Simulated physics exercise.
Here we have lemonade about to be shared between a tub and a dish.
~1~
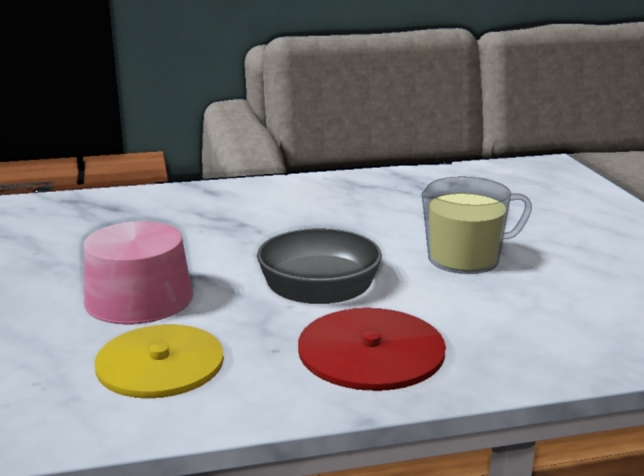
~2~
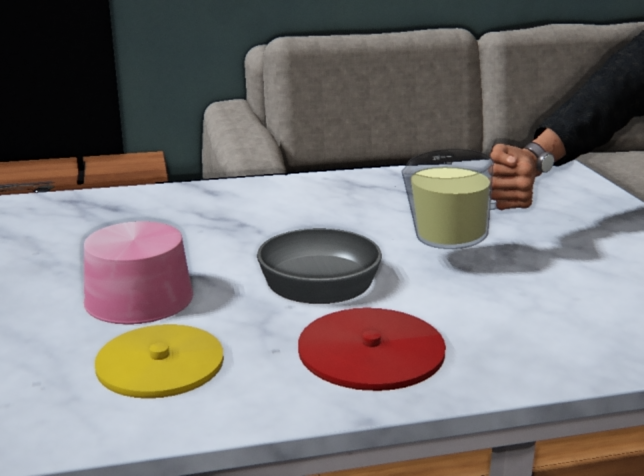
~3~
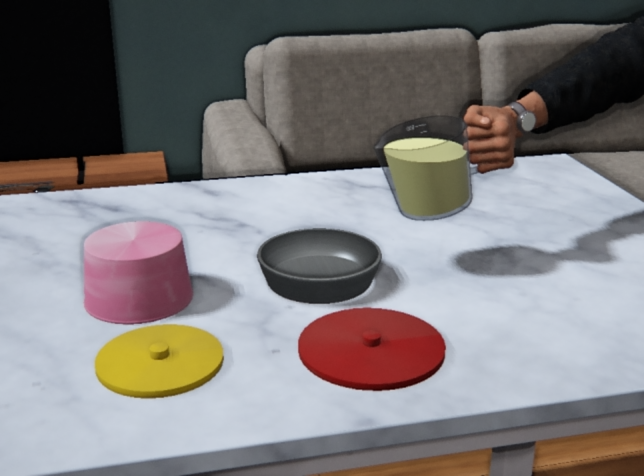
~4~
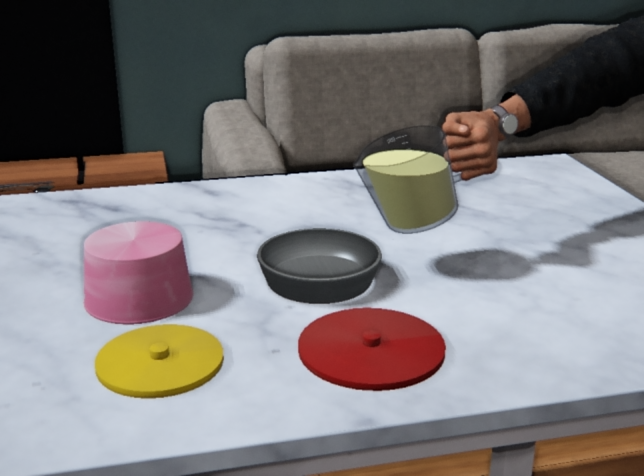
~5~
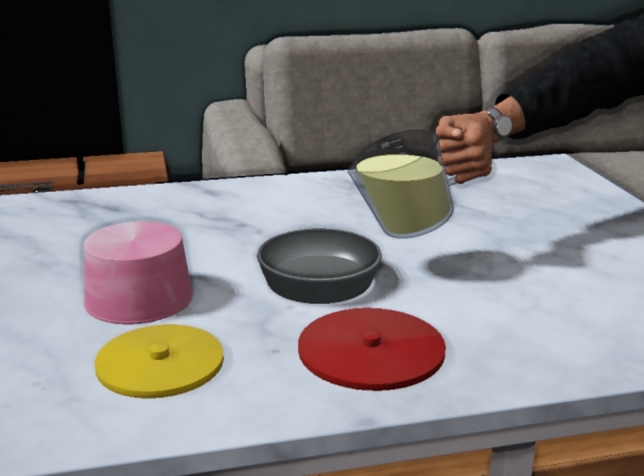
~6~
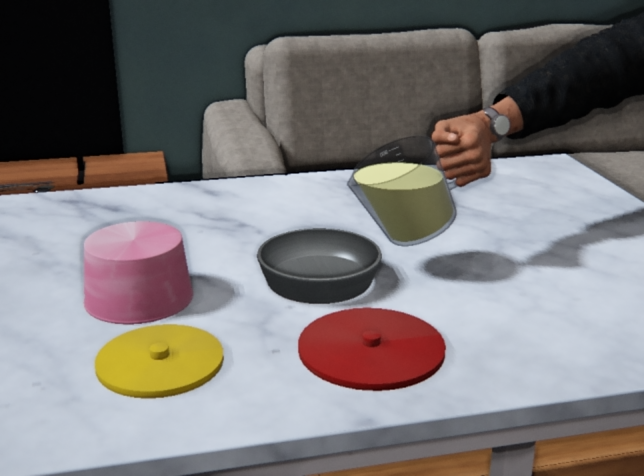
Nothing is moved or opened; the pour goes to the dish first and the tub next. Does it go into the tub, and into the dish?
The tub lets it run off outside and the dish fills up.
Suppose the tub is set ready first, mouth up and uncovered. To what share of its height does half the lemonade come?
Roughly 30 per cent.
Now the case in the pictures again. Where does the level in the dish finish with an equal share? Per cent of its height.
I make it 50 per cent.
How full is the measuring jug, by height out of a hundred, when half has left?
Near 40 in a hundred.
Shortly, the lemonade goes into the dish.
Then, it runs off the upturned base of the tub.
At the finish, the dish has its share inside; the tub is empty, in a puddle.
